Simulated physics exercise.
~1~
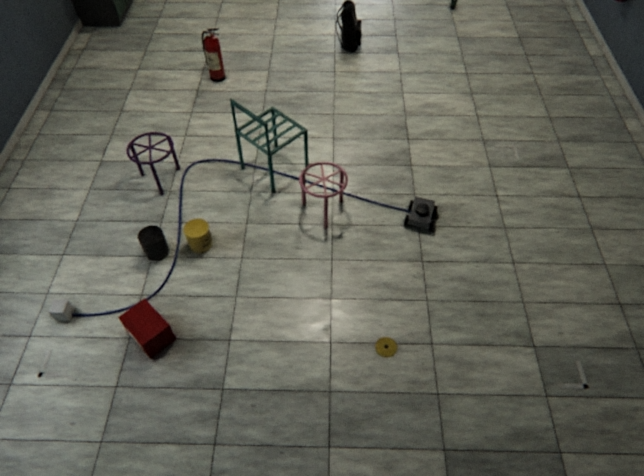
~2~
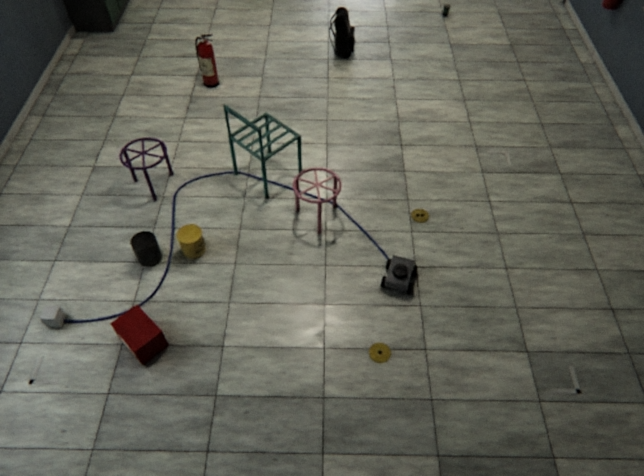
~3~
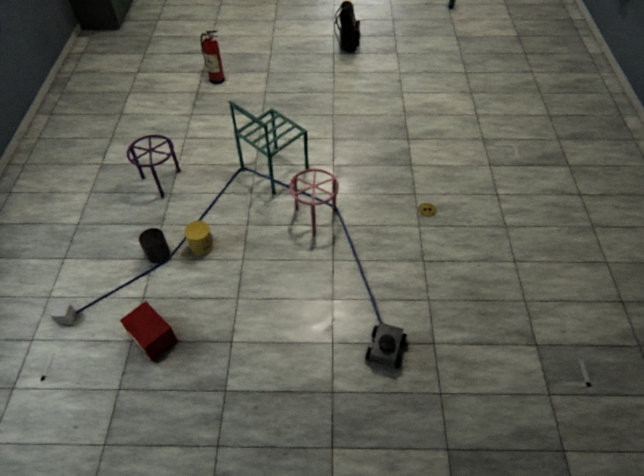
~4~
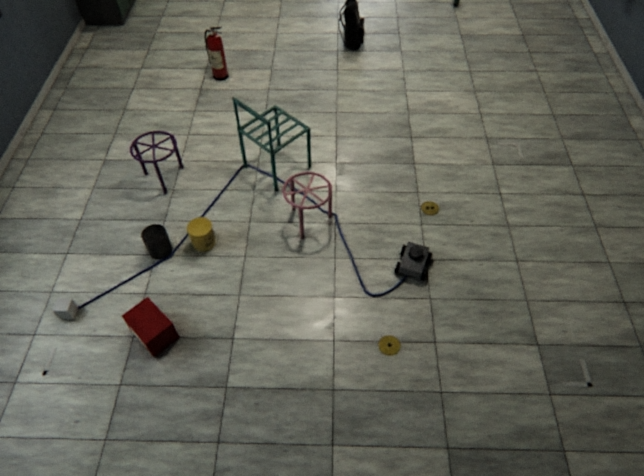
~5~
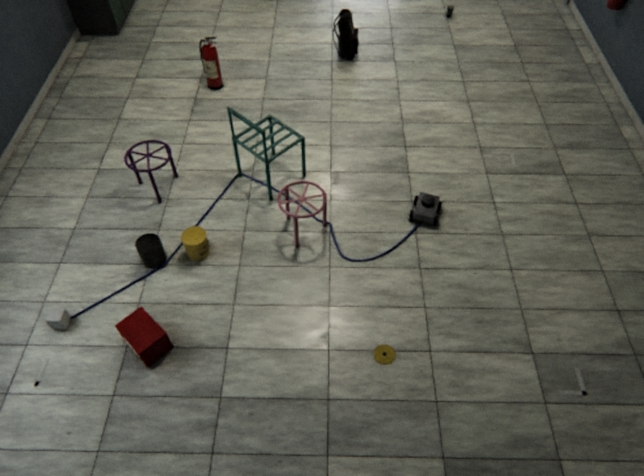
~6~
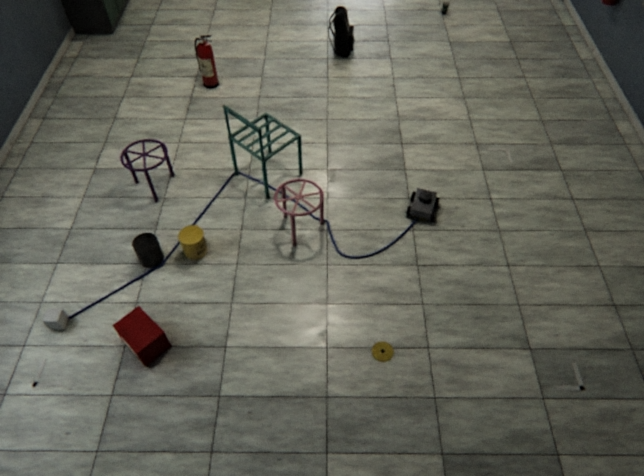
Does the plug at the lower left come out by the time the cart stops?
No, the plug stays in its socket at the lower left, with the blue lead still running from it when the cart stops.
